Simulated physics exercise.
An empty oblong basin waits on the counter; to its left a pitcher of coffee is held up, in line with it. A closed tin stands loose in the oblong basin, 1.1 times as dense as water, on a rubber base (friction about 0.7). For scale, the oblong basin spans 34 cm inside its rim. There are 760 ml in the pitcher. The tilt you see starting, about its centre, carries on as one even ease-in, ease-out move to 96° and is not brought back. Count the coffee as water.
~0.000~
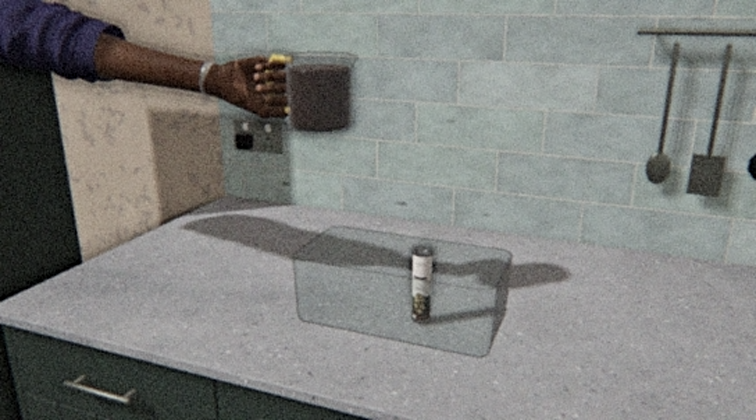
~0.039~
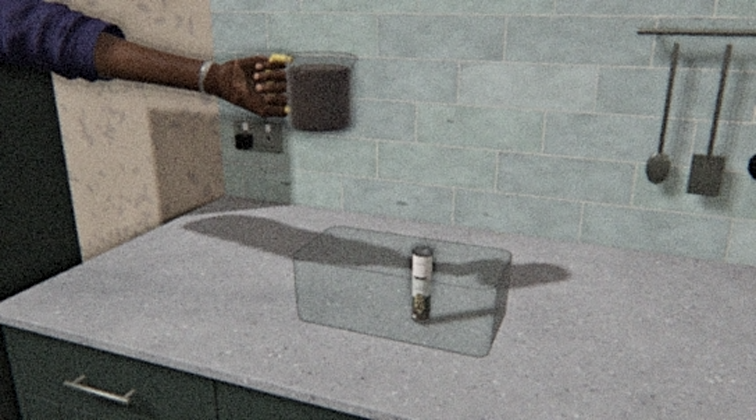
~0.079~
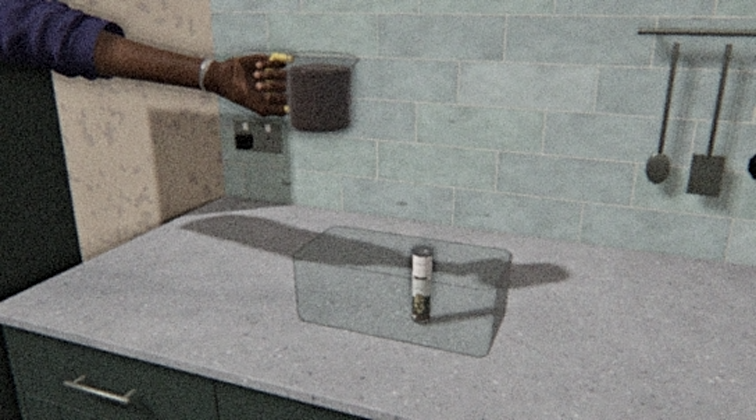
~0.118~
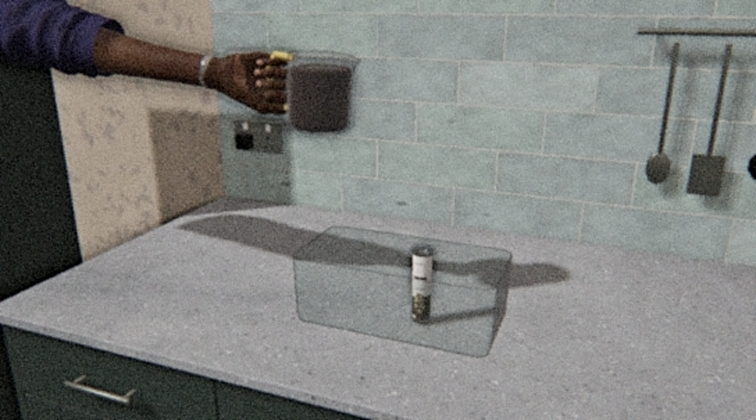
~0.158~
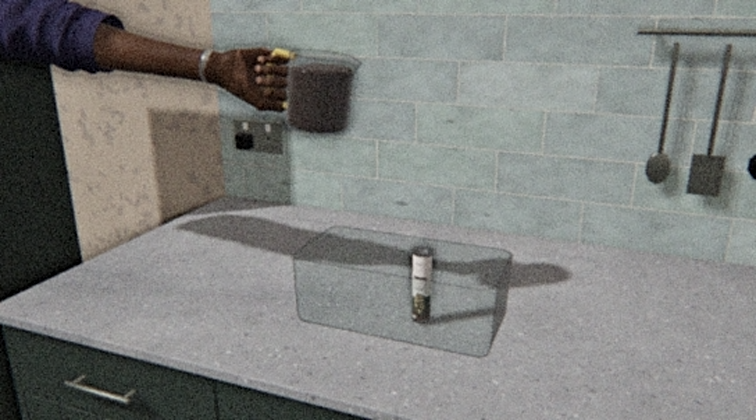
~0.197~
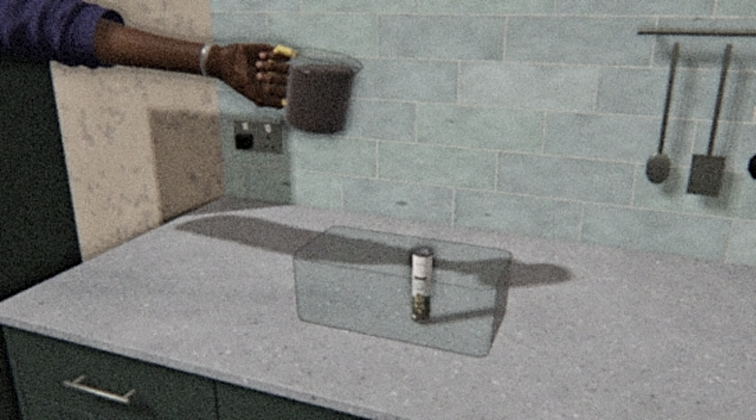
At first, a hand holds a pitcher of dark liquid level and nearly still, above and to the left of a clear oblong basin on the counter, where a small tin stands upright. Then the hand gradually tilts the pitcher slightly to the right, while the basin and tin stay still.
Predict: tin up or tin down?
It goes over.
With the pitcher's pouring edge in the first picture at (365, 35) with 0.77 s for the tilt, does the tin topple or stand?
Then it stays up.
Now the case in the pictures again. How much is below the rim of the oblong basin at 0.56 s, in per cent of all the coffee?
About 0 per cent.
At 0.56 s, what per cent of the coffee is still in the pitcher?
Near 84 in a hundred.
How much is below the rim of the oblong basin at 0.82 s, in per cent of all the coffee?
About 26 per cent.
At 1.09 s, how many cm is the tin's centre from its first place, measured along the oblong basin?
Some 6 cm.
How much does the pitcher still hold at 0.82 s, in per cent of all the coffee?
Near 36 in a hundred.
Then, 0.56 s in, the tilt is 66° and 83 per cent is still to pour; the tin stands where it began.
Then, 0.82 s in, the tilt is 94° and 36 per cent is still to pour; the tin stands where it began.
Then, 1.09 s in, the tilt is 96° and 10 per cent is still to pour; the tin leans 50°.
Then, 1.39 s in, the tilt is 96° and 2 per cent is still to pour; the tin lies on its side.
Finally, the tin lies on its side.
